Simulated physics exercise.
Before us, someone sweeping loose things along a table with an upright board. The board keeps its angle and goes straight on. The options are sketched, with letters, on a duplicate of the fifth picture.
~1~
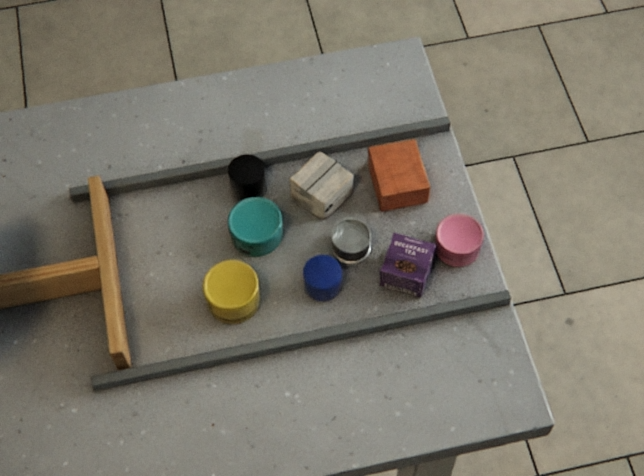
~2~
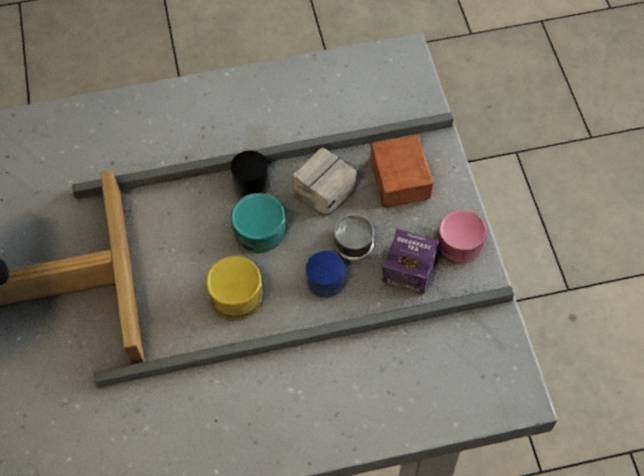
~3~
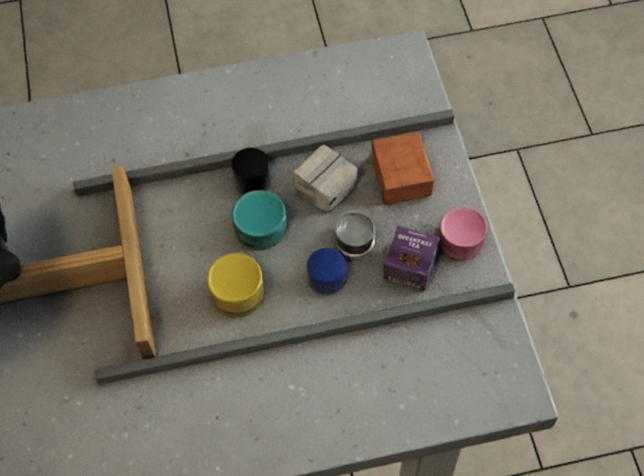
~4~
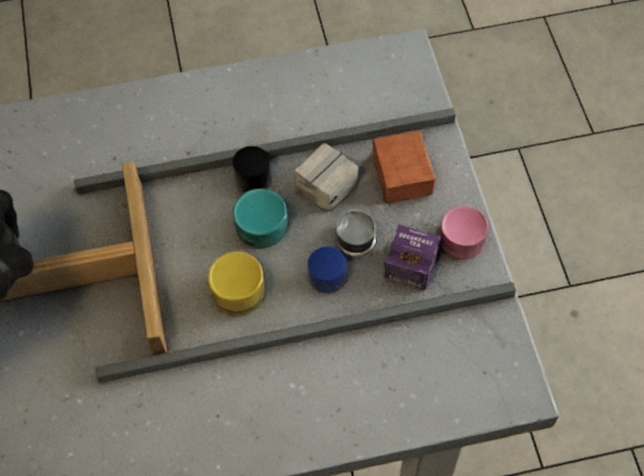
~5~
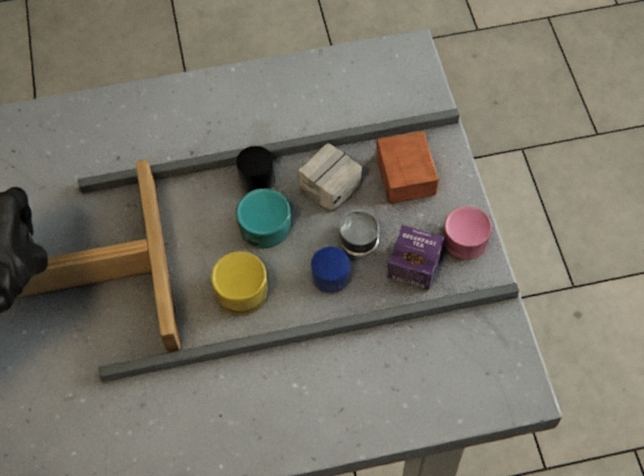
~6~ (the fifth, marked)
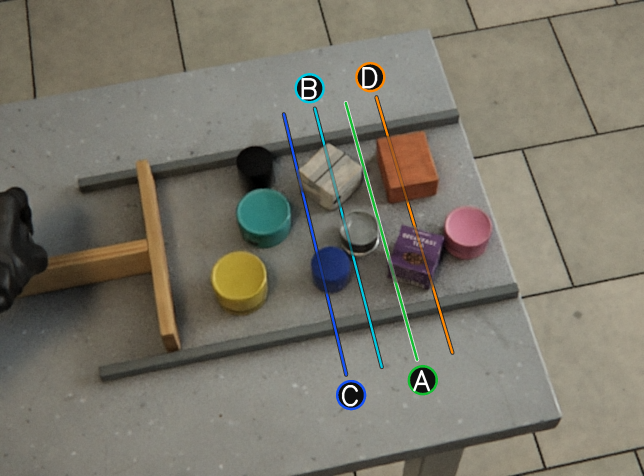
A wooden board slides slowly right between two rails toward jars and boxes, touching none.
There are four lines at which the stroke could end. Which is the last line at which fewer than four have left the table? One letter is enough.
Stop at D.
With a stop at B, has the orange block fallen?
No.
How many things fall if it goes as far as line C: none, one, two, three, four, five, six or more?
By then, none.
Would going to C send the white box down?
No.
On the marked copy, A at (379, 222); B at (346, 229); C at (313, 235); D at (412, 216).
Following D. Soon after the start, board (247, 225); black pot (260, 170); blue pot (337, 269).
Later, board (340, 207); pink tub (478, 224); orange block (434, 169).
In the end, board (408, 194); orange block over the edge; pink tub over the edge; two fallen.
As for the rest, A is within the limit but short; B is within the limit but short; C is within the limit but short.
